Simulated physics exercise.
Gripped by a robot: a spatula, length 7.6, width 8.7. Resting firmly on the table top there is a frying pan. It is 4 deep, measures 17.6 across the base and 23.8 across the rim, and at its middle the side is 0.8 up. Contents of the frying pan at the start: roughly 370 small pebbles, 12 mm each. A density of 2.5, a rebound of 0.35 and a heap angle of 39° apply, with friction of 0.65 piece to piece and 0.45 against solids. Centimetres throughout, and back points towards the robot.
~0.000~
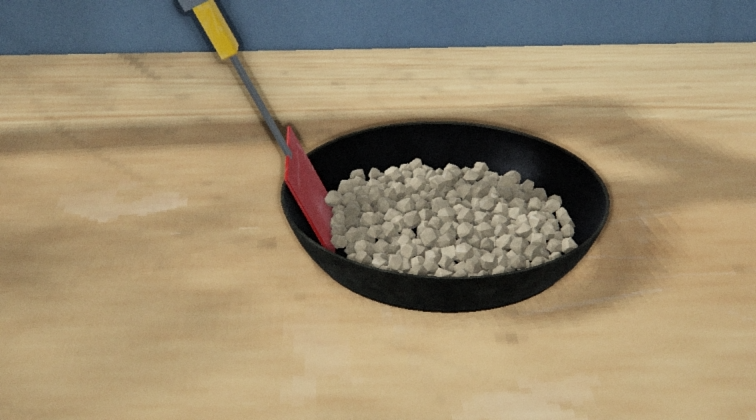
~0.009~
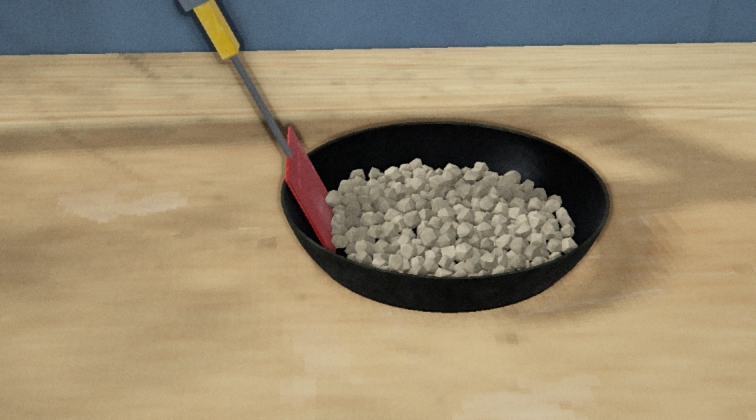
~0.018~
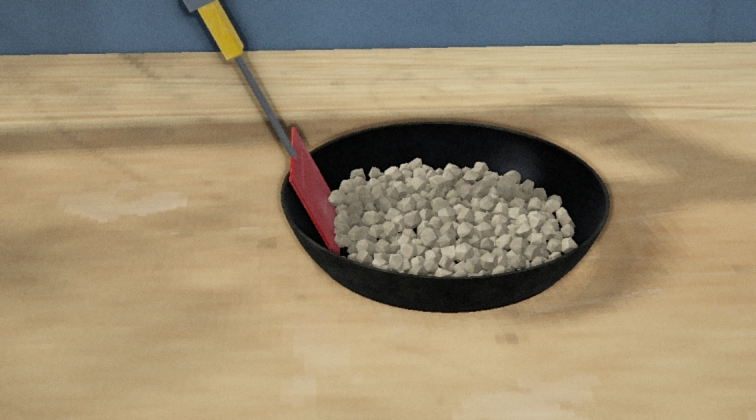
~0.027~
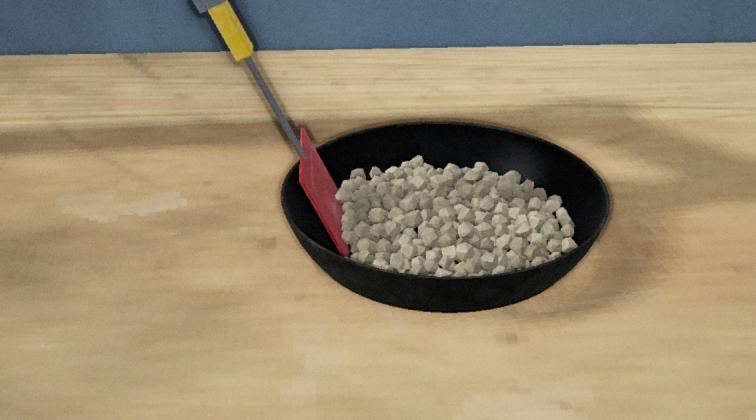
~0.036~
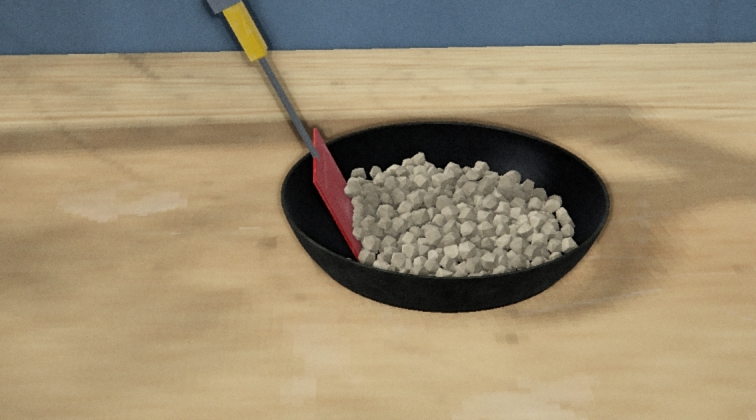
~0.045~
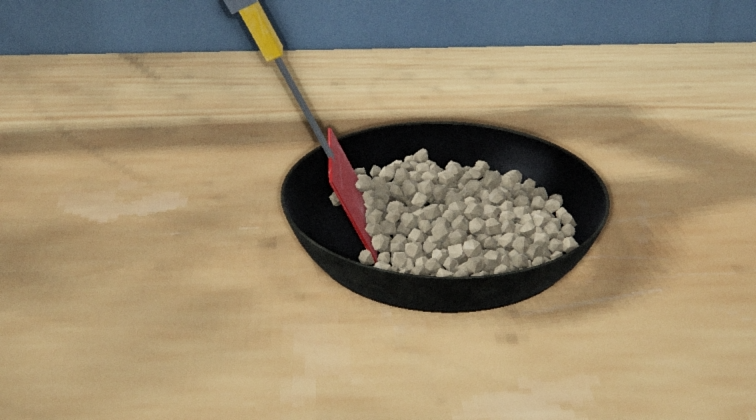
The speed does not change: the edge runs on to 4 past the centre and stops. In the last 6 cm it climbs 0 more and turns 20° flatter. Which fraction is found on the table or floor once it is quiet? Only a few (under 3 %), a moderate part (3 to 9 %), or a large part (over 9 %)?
A moderate part.
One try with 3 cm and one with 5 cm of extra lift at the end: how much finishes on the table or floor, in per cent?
You'd get some 15 per cent with the first setting and some 15 per cent with the second.
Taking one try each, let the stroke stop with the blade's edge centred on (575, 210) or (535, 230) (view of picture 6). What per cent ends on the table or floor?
Some 55 and 15 per cent.
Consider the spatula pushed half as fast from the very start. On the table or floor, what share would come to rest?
The share on the table or floor would be about 5 percent.
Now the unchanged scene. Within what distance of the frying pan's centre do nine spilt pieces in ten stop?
That works out to near 25 cm.
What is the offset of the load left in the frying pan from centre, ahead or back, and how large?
5.0 cm ahead.
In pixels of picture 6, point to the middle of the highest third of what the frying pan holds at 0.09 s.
(487, 195).
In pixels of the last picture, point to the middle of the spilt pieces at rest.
Centre of the spill: Approx. (668, 229).
After 0.07 s, sloping 64°, highest piece 6 above the table; 368 in the frying pan.
After 0.09 s, sloping 58°, highest piece 7 above the table; 368 in the frying pan.
After 0.30 s, sloping 45°, highest piece 6 above the table; 347 in the frying pan, 20 on the table or floor, 1 on the blade or in flight.
After 1.35 s, sloping 45°, highest piece 5 above the table; 347 in the frying pan, 21 on the table or floor.
In the end, 347 in the frying pan, 21 on the table or floor. That is 6 % on the table or floor.
